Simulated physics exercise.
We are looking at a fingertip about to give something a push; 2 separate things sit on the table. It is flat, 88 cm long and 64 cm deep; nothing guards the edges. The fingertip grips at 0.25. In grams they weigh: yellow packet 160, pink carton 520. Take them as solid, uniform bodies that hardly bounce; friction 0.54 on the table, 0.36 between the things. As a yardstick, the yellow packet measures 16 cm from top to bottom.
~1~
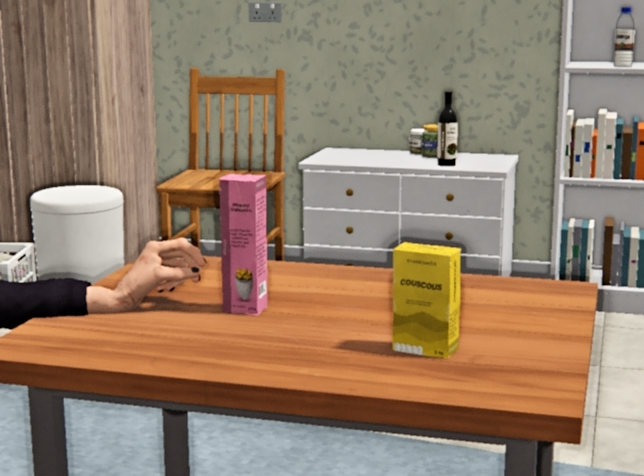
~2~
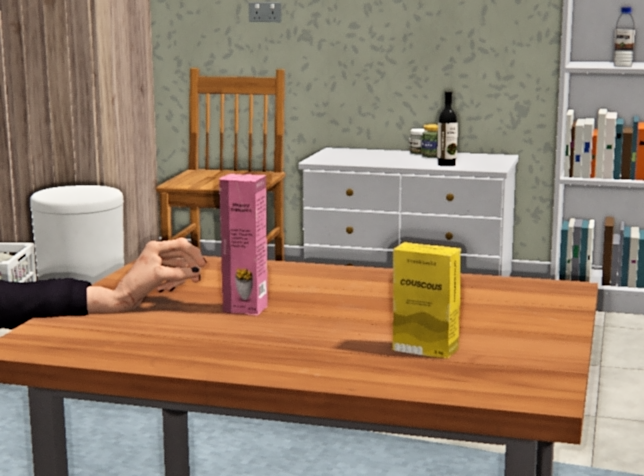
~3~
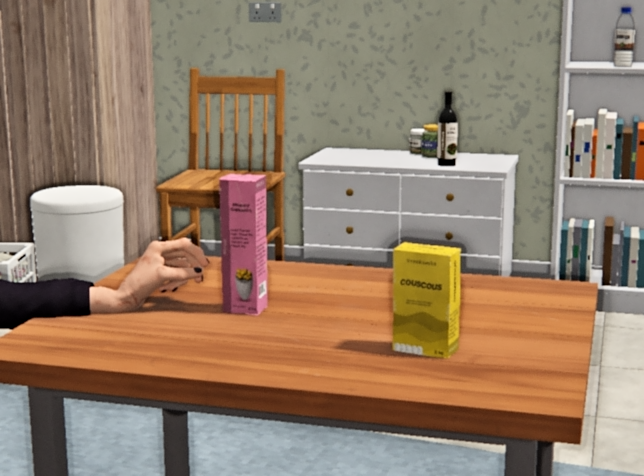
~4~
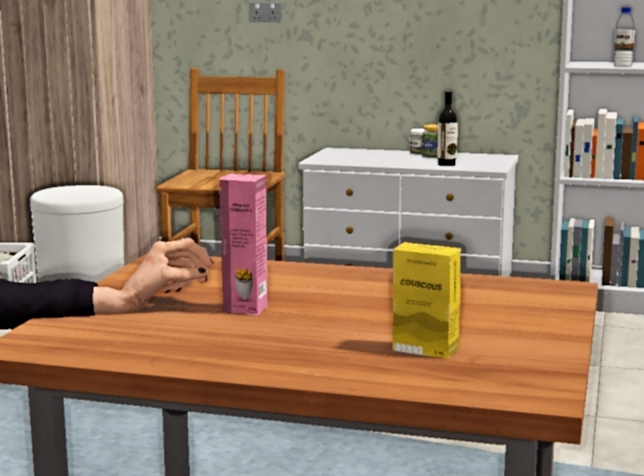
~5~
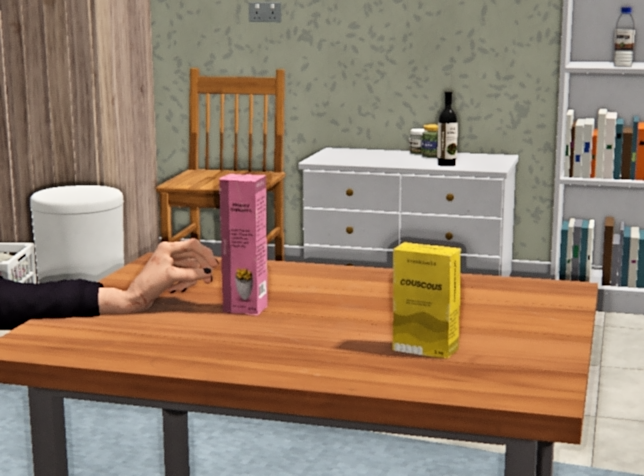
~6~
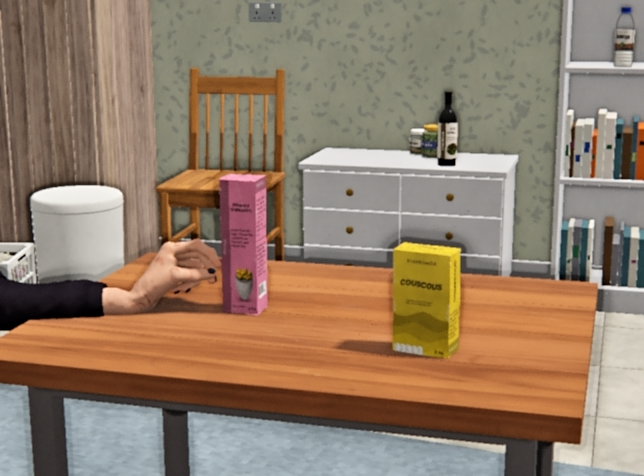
A hand moves slightly right toward a pink carton on a table beside a yellow packet.
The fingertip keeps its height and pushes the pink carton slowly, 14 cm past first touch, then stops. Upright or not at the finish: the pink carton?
The pink carton topples.
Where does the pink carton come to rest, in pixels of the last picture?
Around (373, 302).
Then, 0.50 s after the last picture, hand has come 9 cm; pink carton leaning 30° near (288, 247).
Then, 0.70 s after the last picture, hand has come 11 cm; pink carton on its side near (342, 302).
At rest, tipped over on the table, pink carton; yellow packet in place, give or take 5 cm. Seen from the same camera at the end, pink carton near (373, 301).
